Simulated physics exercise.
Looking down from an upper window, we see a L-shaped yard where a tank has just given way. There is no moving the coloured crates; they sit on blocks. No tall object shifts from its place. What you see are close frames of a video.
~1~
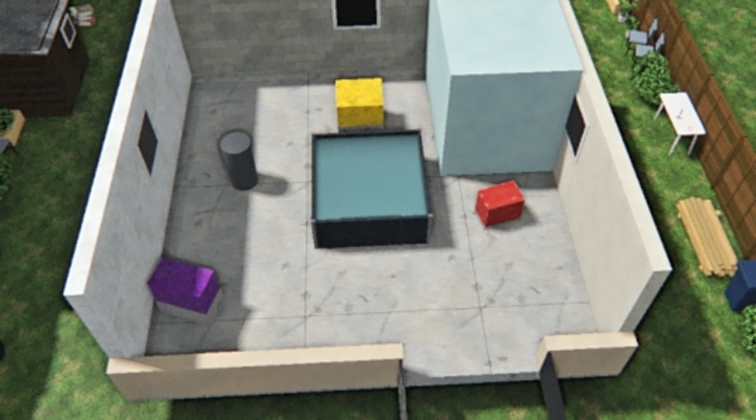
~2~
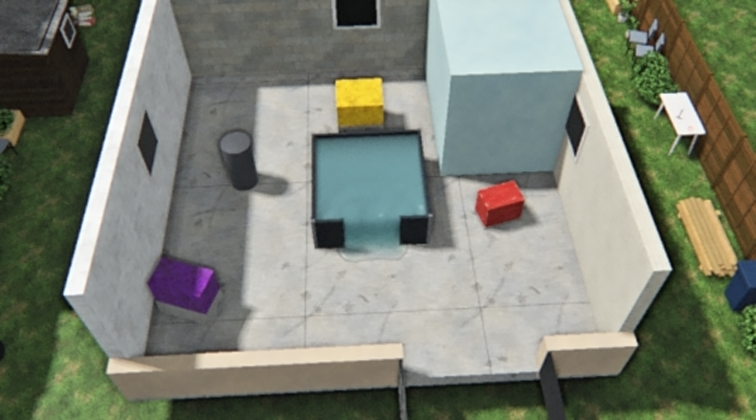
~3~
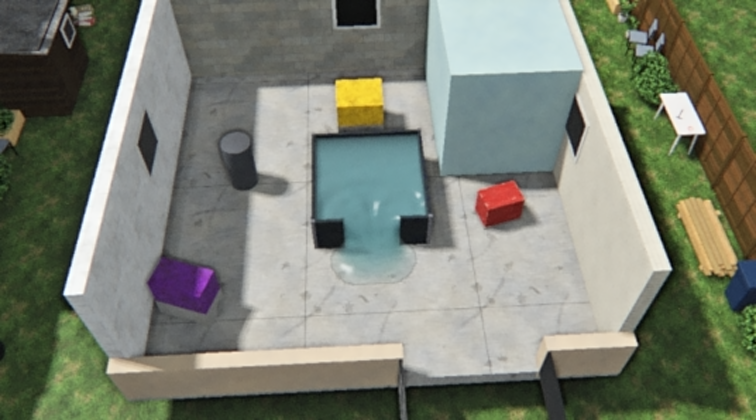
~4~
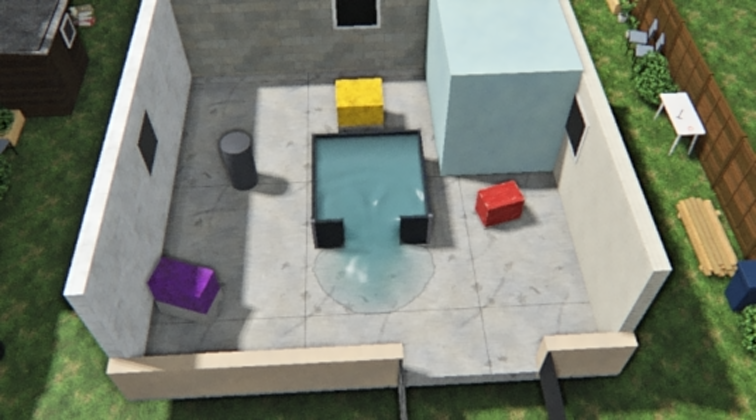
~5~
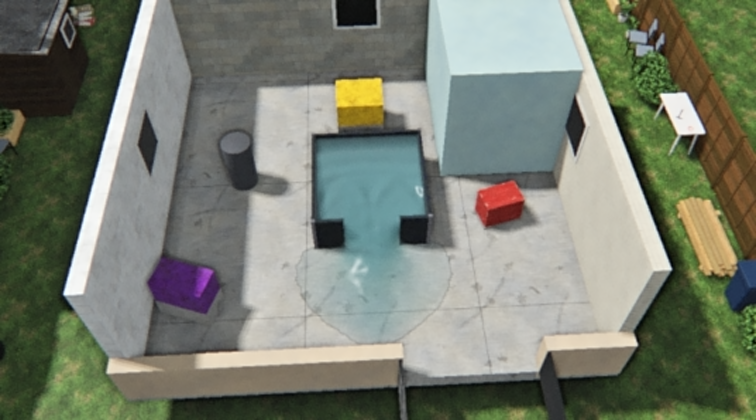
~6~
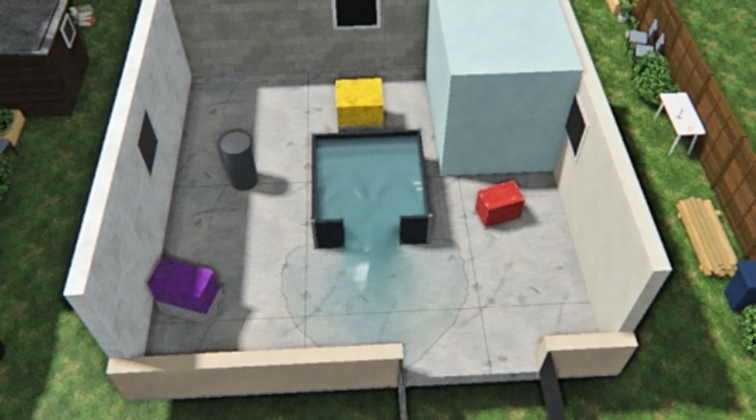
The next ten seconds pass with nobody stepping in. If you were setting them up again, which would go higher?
Outcome: The purple crate is out of reach of the water, the red crate is out of reach of the water, the yellow crate is out of reach of the water.
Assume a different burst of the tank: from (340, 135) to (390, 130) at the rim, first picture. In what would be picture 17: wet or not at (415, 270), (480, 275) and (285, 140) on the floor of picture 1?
Point by point: Unwetted, unwetted, drenched.
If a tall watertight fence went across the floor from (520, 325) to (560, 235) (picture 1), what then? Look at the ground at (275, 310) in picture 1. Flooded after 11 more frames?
There: Flooded.
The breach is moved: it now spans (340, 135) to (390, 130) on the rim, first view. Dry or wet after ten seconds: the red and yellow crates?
Note: Red one is left dry; yellow one is overtopped.
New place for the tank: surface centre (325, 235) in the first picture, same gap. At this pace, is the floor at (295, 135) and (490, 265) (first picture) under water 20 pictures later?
The first is not reached, and then the second is wetted.
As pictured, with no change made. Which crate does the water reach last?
That's the yellow crate.
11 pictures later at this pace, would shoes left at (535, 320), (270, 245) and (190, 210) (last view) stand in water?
Point one sodden, point two left clear, point three left clear.
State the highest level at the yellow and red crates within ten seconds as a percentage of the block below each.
I'd put it at some 10 % for one and some 40 % for the other, in that order.
A moment on, water covers 20 % of the floor; the purple crate not reached, the red crate not reached, the yellow crate not reached.
Next, water covers 25 % of the floor; the purple crate water round its plinth, the red crate not reached, the yellow crate not reached.
Then, water covers 30 % of the floor; the purple crate water round its plinth, the red crate not reached, the yellow crate not reached.
Later, water covers 55 % of the floor; the purple crate water round its plinth, the red crate water round its plinth, the yellow crate not reached.
In the end, water covers 80 % of the floor; the purple crate stayed above the water, the red crate stayed above the water, the yellow crate stayed above the water.
